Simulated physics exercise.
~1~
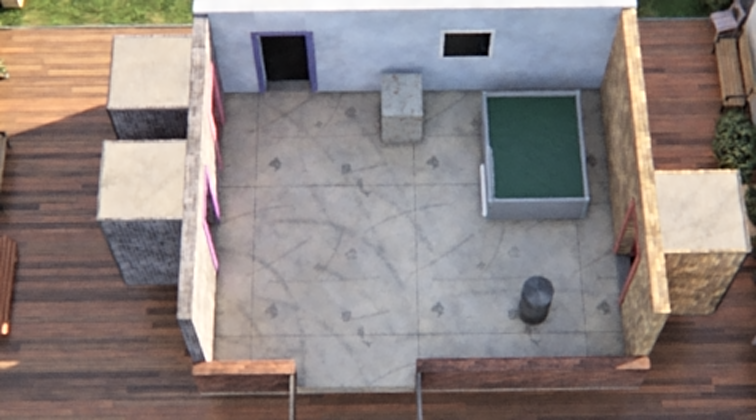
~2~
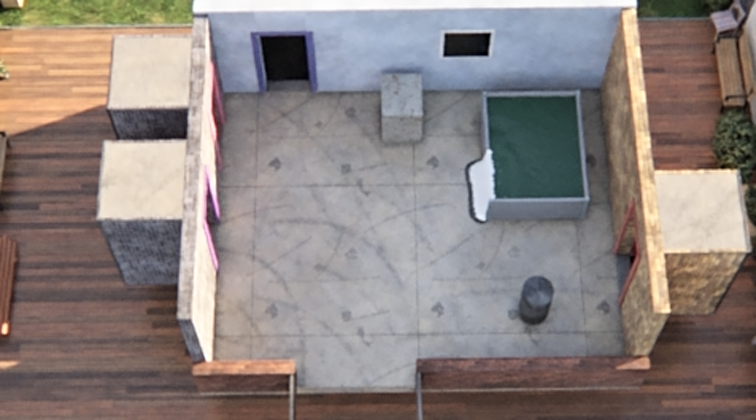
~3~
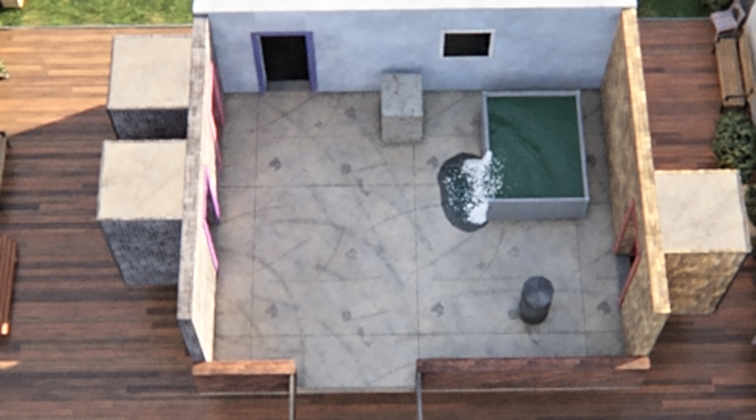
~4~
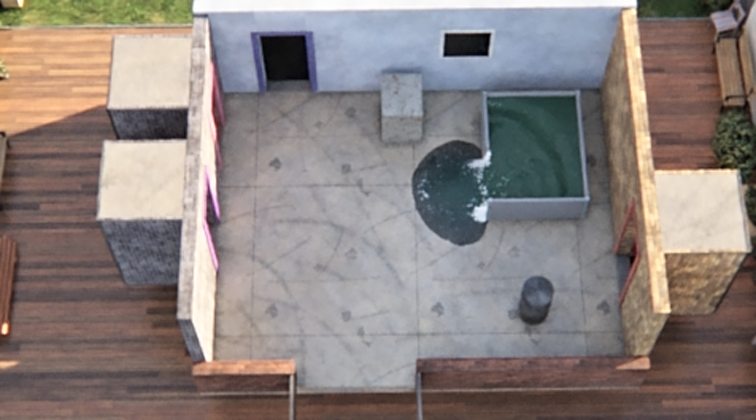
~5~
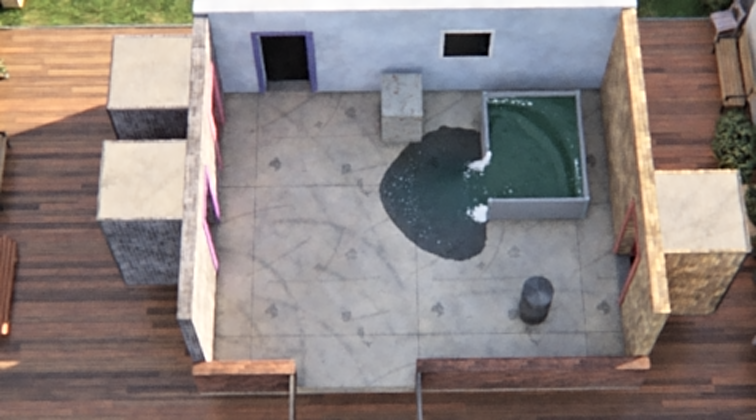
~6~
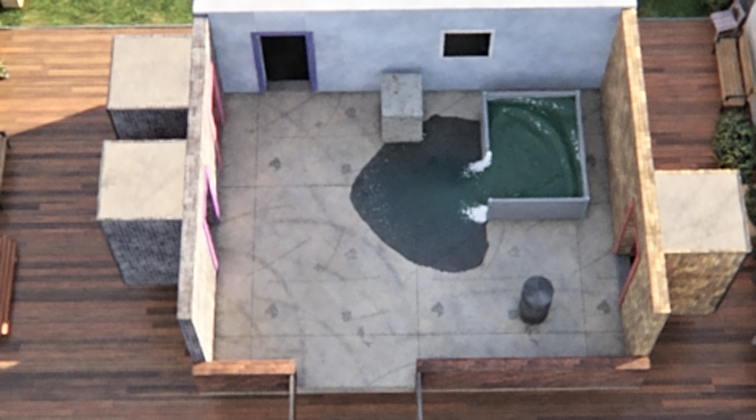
Walled concrete courtyard seen from above, with green water bursting from the left side of a raised tank and spreading leftward across the floor.
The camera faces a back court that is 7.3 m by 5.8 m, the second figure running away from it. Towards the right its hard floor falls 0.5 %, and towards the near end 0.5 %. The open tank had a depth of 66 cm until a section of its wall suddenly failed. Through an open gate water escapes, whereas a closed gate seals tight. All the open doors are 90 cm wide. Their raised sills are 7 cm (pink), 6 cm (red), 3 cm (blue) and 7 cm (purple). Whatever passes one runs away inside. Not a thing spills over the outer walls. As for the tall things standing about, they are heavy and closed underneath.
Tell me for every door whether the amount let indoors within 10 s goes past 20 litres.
Here it is: The pink door goes past it; the red door stays short of it; the blue door goes past it; the purple door goes past it.
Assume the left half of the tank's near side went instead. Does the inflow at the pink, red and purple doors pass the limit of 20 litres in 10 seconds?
Against that limit: Pink below, red over, purple below.
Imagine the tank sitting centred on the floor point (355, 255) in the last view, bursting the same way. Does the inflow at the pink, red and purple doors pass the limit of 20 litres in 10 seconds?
Result - pink door does not exceed it, red door does not exceed it, purple door exceeds it.
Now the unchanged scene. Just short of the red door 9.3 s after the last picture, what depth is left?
About 0.0 cm deep.
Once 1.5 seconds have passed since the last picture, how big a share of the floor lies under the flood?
Roughly 60 percent.
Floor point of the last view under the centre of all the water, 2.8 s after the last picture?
Near (409, 198).
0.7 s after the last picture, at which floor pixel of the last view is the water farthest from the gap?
(239, 218).
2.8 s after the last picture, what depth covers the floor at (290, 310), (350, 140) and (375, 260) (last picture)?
Roughly 2, 3, 3 cm.
Then, 0.7 s after the last picture water covers 35 % of the floor and is deepest (36 cm) near (479, 198); pink door not reached, red door not reached, blue door not reached, purple door not reached.
Then, 1.5 s after the last picture water covers 60 % of the floor and is deepest (27 cm) near (479, 198); pink door 15 cm at the sill, 2 L in, red door not reached, blue door not reached, purple door 15 cm at the sill, 9 L in.
Then, 2.8 s after the last picture water covers 65 % of the floor and is deepest (23 cm) near (214, 355); pink door 17 cm at the sill, 69 L in, red door not reached, blue door 4 cm at the sill, 3 L in, purple door 15 cm at the sill, 68 L in.
Then, 5.3 s after the last picture water covers 65 % of the floor and is deepest (12 cm) near (213, 375); pink door 9 cm at the sill, 124 L in, red door not reached, blue door 6 cm at the sill, 28 L in, purple door 11 cm at the sill, 103 L in.
Then, 9.3 s after the last picture water covers 85 % of the floor and is deepest (9 cm) near (213, 375); pink door 5 cm at the sill, 129 L in, red door not reached, blue door 5 cm at the sill, 42 L in, purple door 5 cm at the sill, 114 L in.
